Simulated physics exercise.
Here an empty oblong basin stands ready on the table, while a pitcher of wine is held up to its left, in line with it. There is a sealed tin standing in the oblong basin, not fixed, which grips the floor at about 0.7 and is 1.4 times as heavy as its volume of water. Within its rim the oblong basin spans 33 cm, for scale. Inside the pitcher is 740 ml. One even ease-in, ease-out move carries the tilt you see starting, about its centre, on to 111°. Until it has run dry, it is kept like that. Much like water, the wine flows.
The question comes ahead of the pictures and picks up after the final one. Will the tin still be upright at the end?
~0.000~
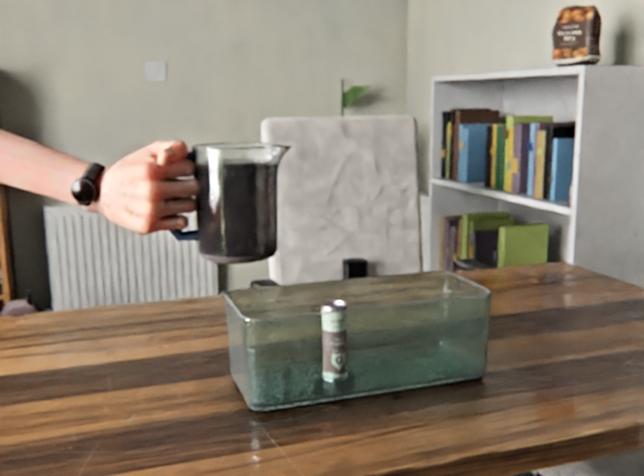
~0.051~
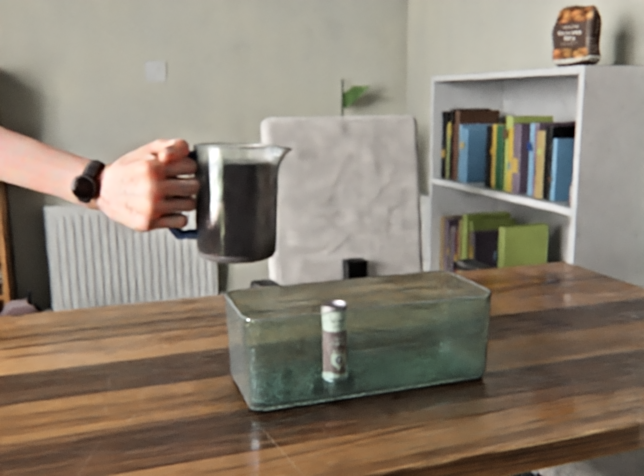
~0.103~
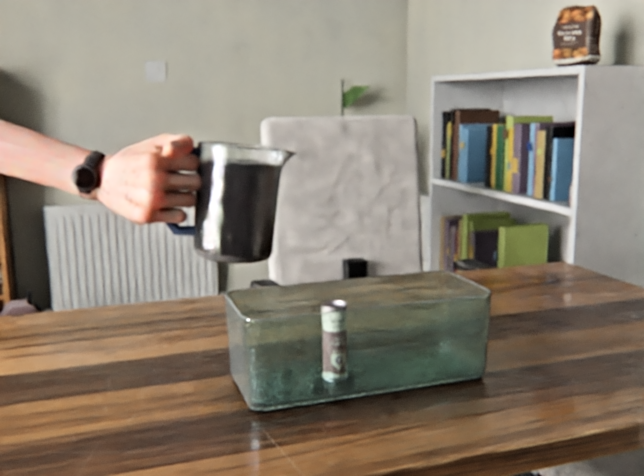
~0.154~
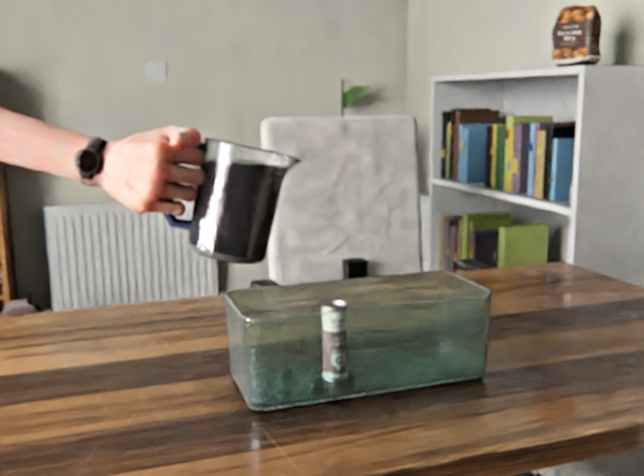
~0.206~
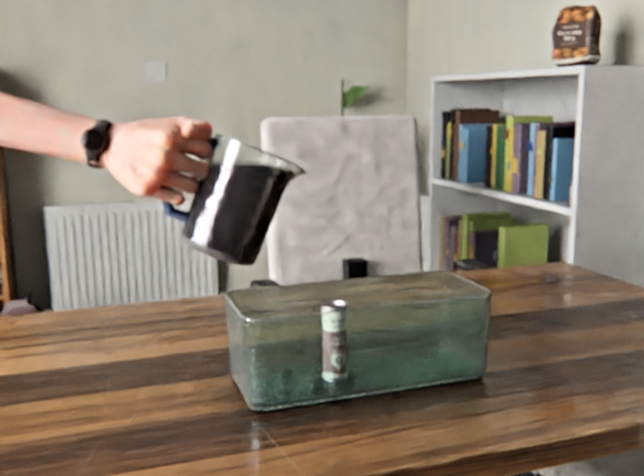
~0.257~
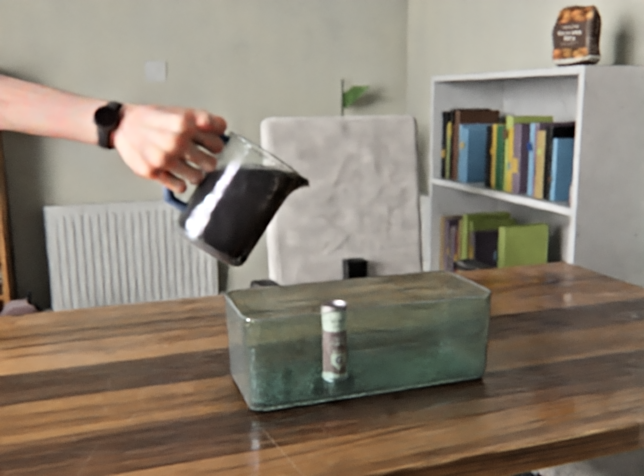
It comes down.
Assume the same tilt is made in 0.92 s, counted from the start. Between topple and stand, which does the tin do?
After the tilt, the tin has tipped over.
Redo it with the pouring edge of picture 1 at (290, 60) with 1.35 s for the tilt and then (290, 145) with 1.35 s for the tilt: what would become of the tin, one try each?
Run one: It does not tip. Run two: It does not tip.
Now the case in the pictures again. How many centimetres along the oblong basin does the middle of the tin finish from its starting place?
In the end the tin's centre has shifted about 7.0 centimetres.
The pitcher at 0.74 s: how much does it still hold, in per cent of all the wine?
14 %.
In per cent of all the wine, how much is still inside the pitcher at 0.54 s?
Around 60 percent.
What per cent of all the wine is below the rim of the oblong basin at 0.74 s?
About 74 %.
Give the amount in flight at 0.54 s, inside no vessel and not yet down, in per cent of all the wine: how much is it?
Roughly 22 %.
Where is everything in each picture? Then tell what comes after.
It leans 0°; its right rim is at (291, 146); the wine meets the walls at (195, 164) and (275, 161); the oblong basin's rim runs from (234, 307) to (469, 283); the tin's top is at (334, 308), in the first picture.
It leans 1°; its right rim is at (292, 147); the wine meets the walls at (197, 163) and (275, 162), in the second picture.
It leans 6°; its right rim is at (296, 152); the wine meets the walls at (199, 162) and (277, 164), in the third picture.
It leans 13°; its right rim is at (301, 160); the wine meets the walls at (203, 163) and (283, 165), in the fourth picture.
It leans 23°; its right rim is at (306, 171); the wine meets the walls at (200, 184) and (292, 169), in the fifth picture.
It leans 34°; its right rim is at (310, 185); the wine meets the walls at (194, 191) and (304, 177), in the sixth picture.
By 0.54 s the tilt is 98° and 60 per cent is still to pour; the tin stands where it began.
By 0.74 s the tilt is 111° and 14 per cent is still to pour; the tin stands where it began.
By 0.96 s the tilt is 111° and 1 per cent is still to pour; the tin leans 51°.
By 1.19 s the tilt is 111° and 0 per cent is still to pour; the tin lies on its side.
At rest the tin lies on its side.
